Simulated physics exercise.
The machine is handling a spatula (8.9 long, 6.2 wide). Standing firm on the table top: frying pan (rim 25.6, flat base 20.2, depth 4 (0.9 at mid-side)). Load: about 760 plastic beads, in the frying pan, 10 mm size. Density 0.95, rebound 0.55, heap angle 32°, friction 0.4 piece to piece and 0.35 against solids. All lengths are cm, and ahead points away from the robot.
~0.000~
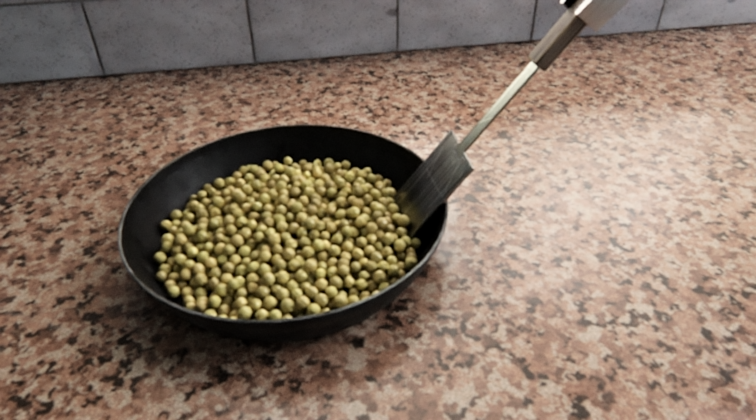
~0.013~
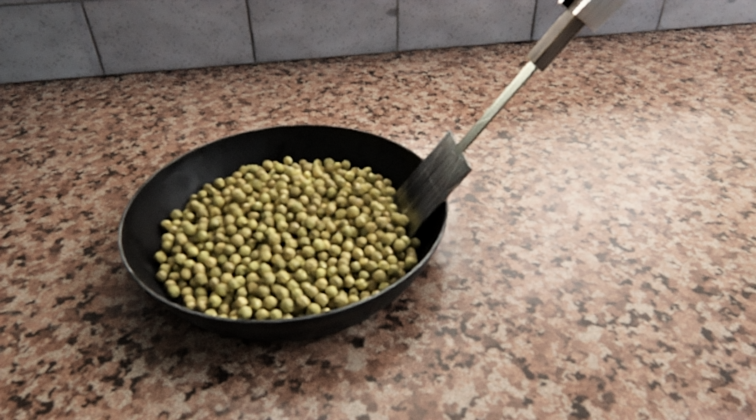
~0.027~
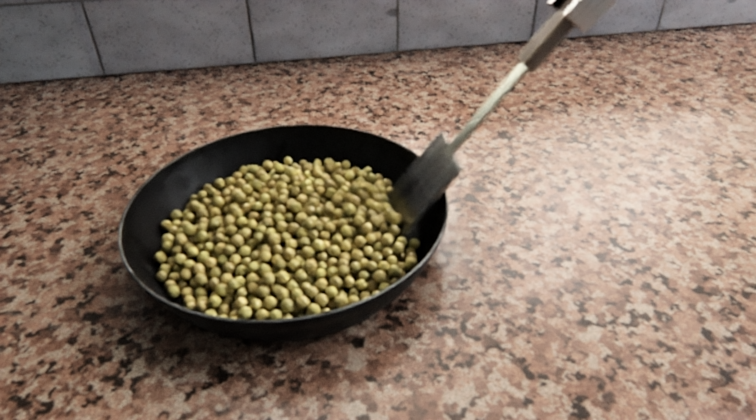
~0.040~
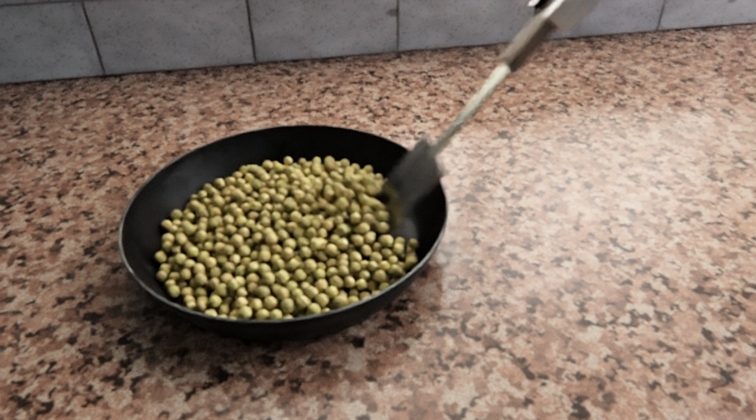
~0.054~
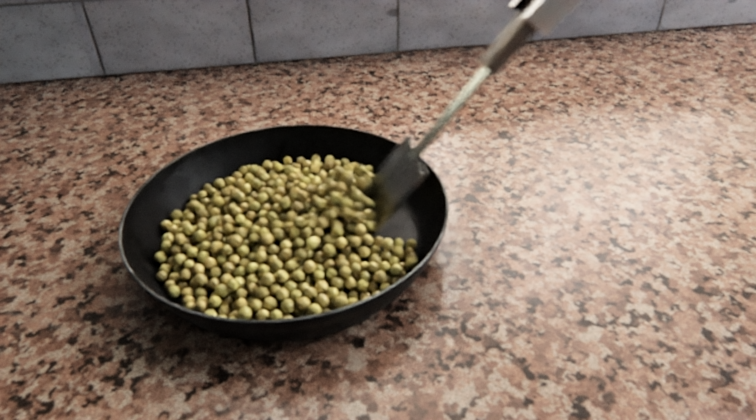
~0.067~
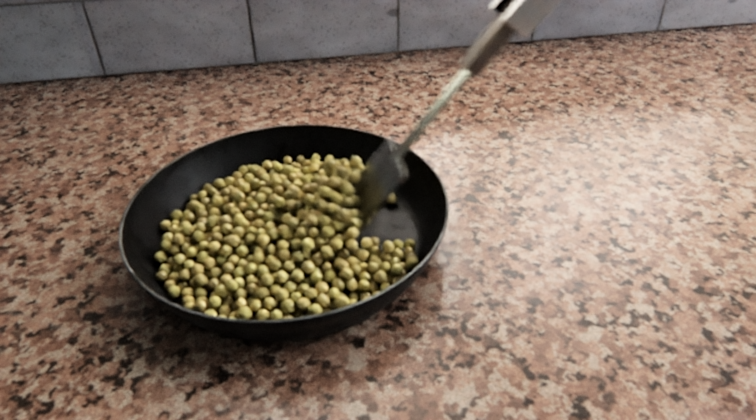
A black frying pan full of small olive-green beads sits left of centre on a speckled pinkish-brown countertop, seen from above at an angle, with grey tiles behind. A metal spatula with a dark-and-silver handle slants in from the upper right, its blade at the pan's right side. The blade barely shifts, then pushes left through the beads, baring dark pan behind it, while the view stays still.
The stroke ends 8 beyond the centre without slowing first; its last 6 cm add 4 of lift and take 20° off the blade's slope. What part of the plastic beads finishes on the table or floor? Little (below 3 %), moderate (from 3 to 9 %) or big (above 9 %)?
Share on the table or floor: Big (above 9 %).
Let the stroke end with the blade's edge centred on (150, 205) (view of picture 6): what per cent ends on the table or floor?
About 20 per cent.
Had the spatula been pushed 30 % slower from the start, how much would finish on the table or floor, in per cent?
It would be near 10 per cent.
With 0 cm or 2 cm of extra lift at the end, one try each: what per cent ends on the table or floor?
Some 0 and 5 per cent.
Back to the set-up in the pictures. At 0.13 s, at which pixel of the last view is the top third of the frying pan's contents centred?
At about (245, 216).
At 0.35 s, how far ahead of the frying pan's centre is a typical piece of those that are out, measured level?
About 24 cm.
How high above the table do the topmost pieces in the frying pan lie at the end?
About 4.5 cm.
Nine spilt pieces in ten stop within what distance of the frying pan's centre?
About 75 cm.
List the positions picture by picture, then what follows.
In the first frame, spatula top edge at (462, 148), sloping 52°; upper third of the load around (294, 223), from x 160 to 415, top at y 160; 758 in the frying pan.
In the second frame, spatula top edge at (461, 148), sloping 52°; upper third of the load around (294, 223), from x 160 to 415, top at y 160.
In the third frame, spatula top edge at (452, 149), sloping 52°; upper third of the load around (301, 221), from x 160 to 415, top at y 160.
In the fourth frame, spatula top edge at (435, 151), sloping 52°; upper third of the load around (307, 219), from x 160 to 415, top at y 160.
In the fifth frame, spatula top edge at (417, 153), sloping 52°; upper third of the load around (304, 218), from x 160 to 410, top at y 160.
In the sixth frame, spatula top edge at (398, 155), sloping 52°; upper third of the load around (301, 217), from x 160 to 410, top at y 160; 758 in the frying pan.
By 0.10 s, sloping 52°, highest piece 7 above the table; 758 in the frying pan.
By 0.13 s, sloping 46°, highest piece 8 above the table; 758 in the frying pan.
By 0.35 s, sloping 32°, highest piece 6 above the table; 657 in the frying pan, 101 on the table or floor.
By 1.40 s, sloping 32°, highest piece 4 above the table; 657 in the frying pan, 101 on the table or floor.
Final count, 657 in the frying pan, 101 on the table or floor. That is 13 % on the table or floor.
